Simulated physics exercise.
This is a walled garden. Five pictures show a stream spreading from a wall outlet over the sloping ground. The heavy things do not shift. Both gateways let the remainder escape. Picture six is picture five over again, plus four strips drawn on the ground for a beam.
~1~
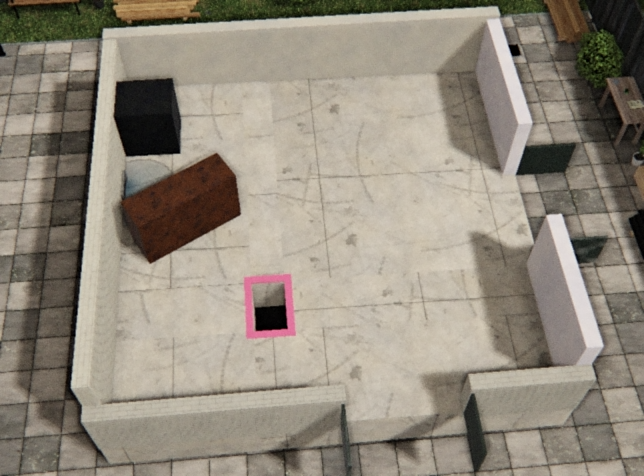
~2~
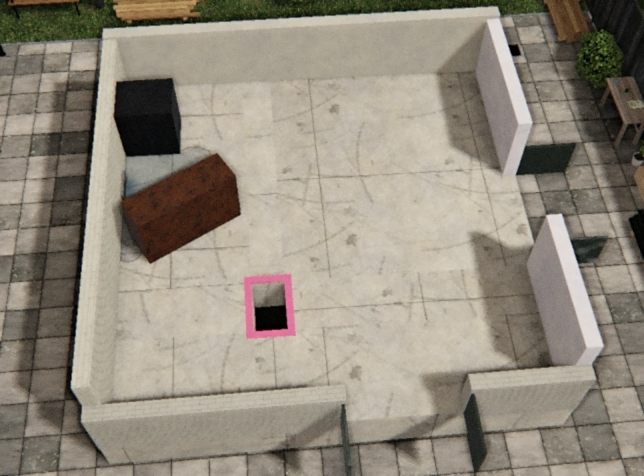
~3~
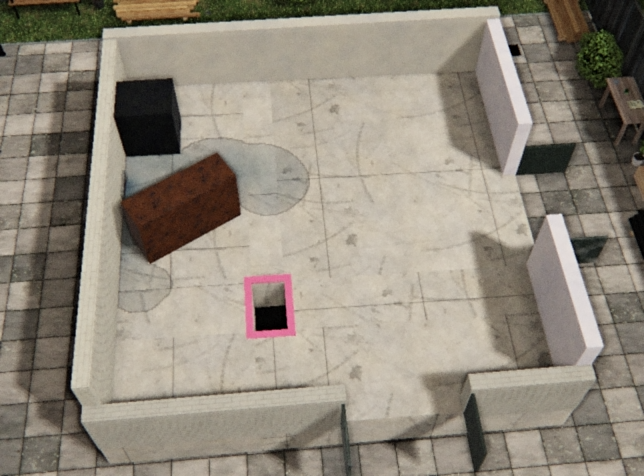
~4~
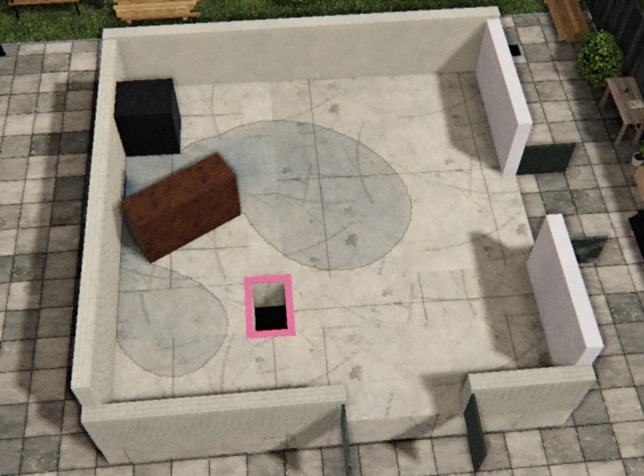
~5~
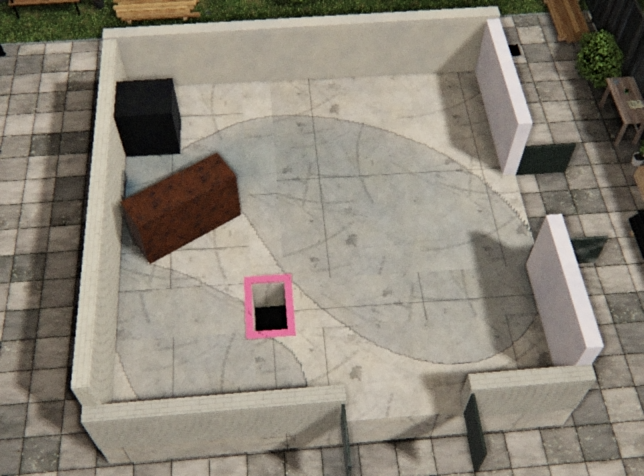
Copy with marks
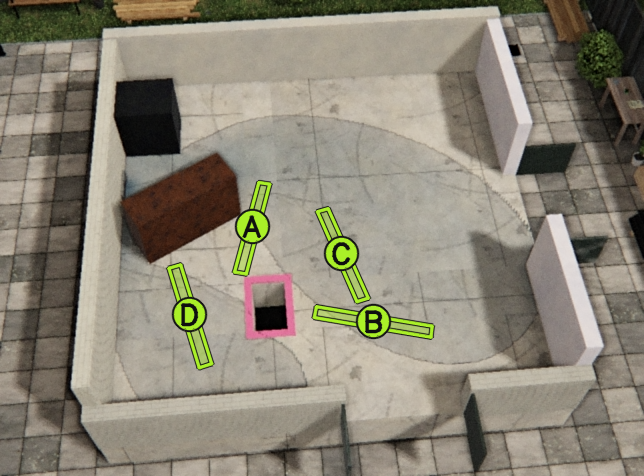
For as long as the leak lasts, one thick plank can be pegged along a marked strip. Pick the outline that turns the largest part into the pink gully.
Choose A.
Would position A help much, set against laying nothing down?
Yes, it helps clearly.
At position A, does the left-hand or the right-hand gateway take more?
More leaves on the left.
In lime, A from (240, 272) to (264, 183); B from (315, 312) to (431, 331); C from (322, 210) to (362, 299); D from (174, 266) to (205, 365).
For position A, about 6 % of the stream goes into the pink gully, about 93 % out by the gates.
For position B, next to none of the stream goes into the pink gully, about 98 % out by the gates.
For position C, about 2 % of the stream goes into the pink gully, about 98 % out by the gates.
For position D, next to none of the stream goes into the pink gully, about 99 % out by the gates.
